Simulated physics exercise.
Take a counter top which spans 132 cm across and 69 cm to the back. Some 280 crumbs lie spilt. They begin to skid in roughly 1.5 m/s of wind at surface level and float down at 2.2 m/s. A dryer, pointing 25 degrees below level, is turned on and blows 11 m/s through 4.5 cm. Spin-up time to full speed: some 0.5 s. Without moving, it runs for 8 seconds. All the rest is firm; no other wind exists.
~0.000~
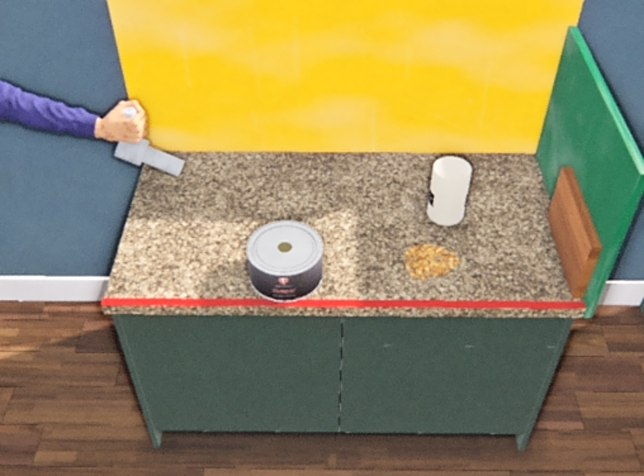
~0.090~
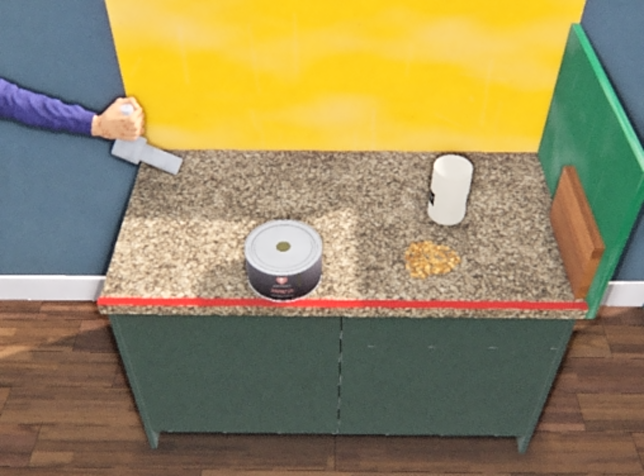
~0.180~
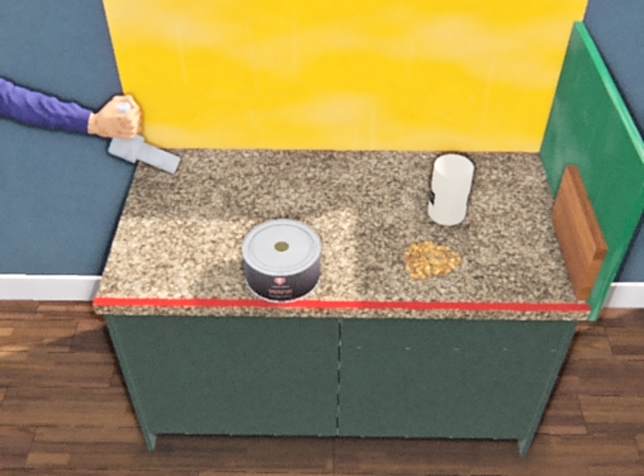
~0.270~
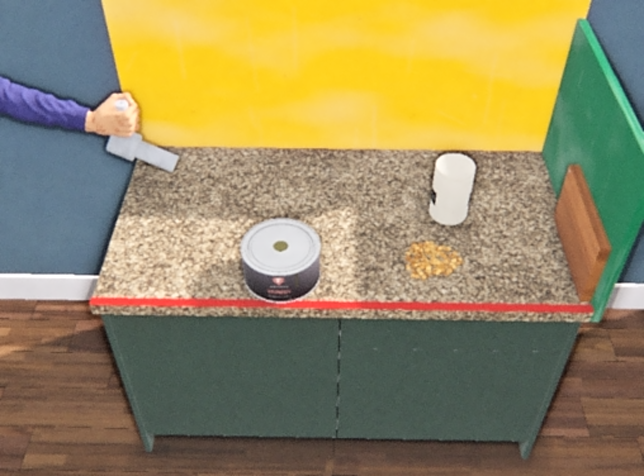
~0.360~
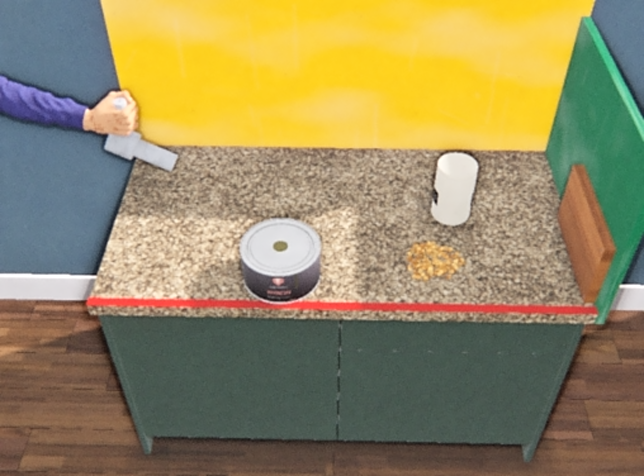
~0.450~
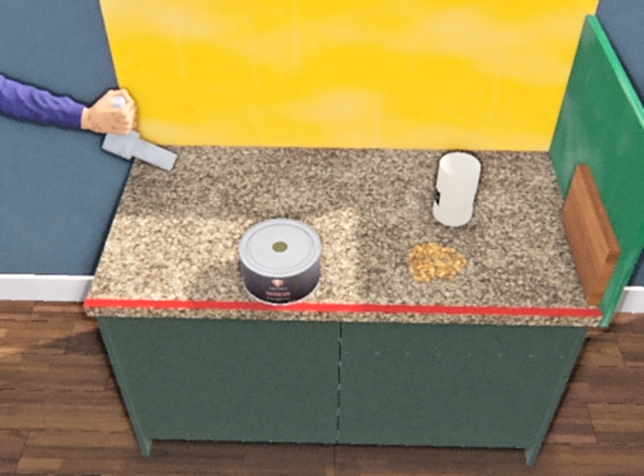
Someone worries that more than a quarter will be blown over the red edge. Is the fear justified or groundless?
Odds are the amount swept past that edge ends up above a quarter.
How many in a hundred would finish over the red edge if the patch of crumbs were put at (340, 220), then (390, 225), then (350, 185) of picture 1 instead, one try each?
Try by try: About 30 per cent, 30 per cent and 0 per cent.
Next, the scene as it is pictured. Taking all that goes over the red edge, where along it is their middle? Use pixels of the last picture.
At about (546, 316).
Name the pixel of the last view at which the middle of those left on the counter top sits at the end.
I'd put it around (583, 296).
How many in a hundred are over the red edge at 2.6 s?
Close to 80 %.
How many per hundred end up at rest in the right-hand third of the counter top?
20 %.
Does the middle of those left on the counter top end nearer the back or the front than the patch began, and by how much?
It has shifted to the near edge, by around 10 cm.
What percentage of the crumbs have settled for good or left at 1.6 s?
That works out to some 80 %.
After 1.6 s, 24 % are on the move or not yet settled, 76 % are over the red edge; the middle of those still in play is near (582, 293).
After 2.6 s, 16 % are on the move or not yet settled, 80 % are over the red edge; the middle of those still in play is near (582, 293).
After 4.4 s, 12 % are on the move or not yet settled, 80 % are over the red edge; the middle of those still in play is near (584, 297).
After 8.0 s, at the end, 82 % are over the red edge; the middle of those still in play is near (583, 296).
